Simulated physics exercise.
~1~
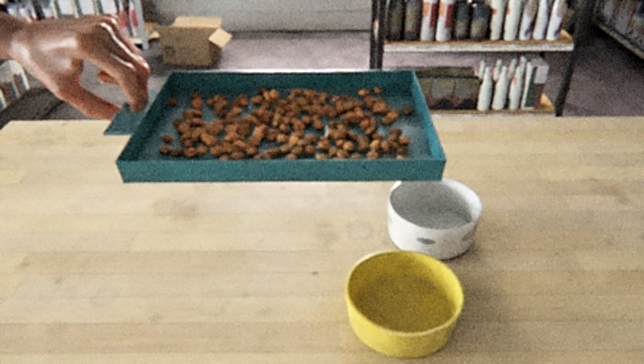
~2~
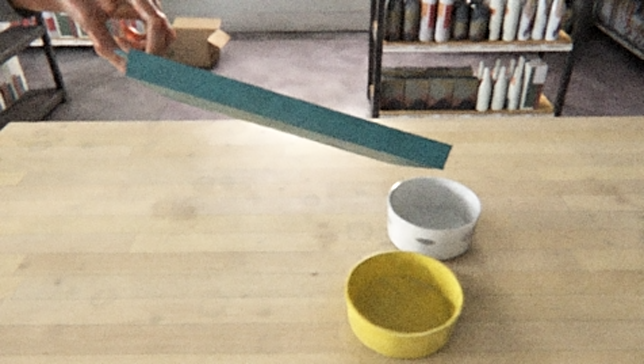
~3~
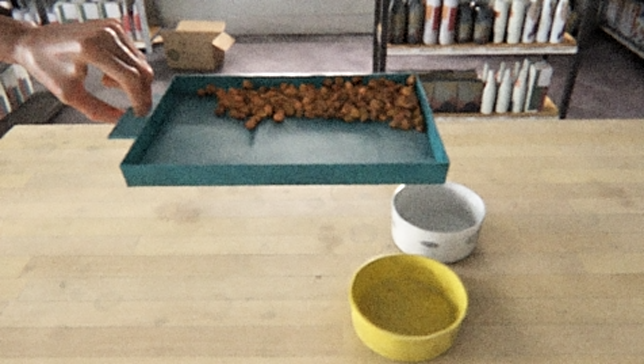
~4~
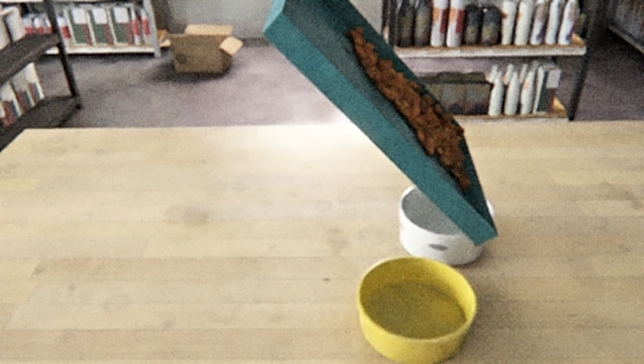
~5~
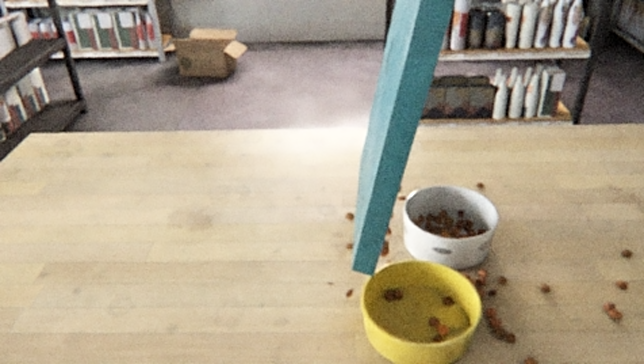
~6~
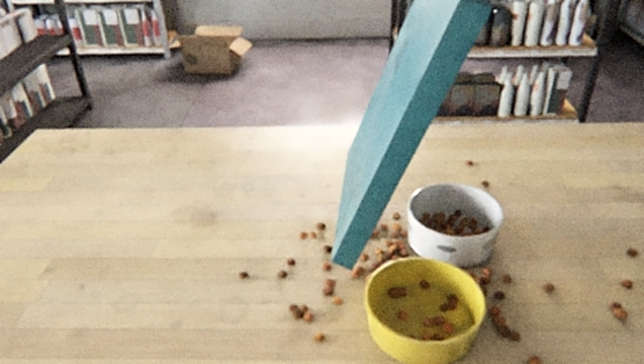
The clip shows a hand near a teal tray of brown kibble as it tips, levels, then moves right and tilts steeply over a white dish and a yellow dish, spilling pieces into both, more into the white, with many left scattered across the wooden table.
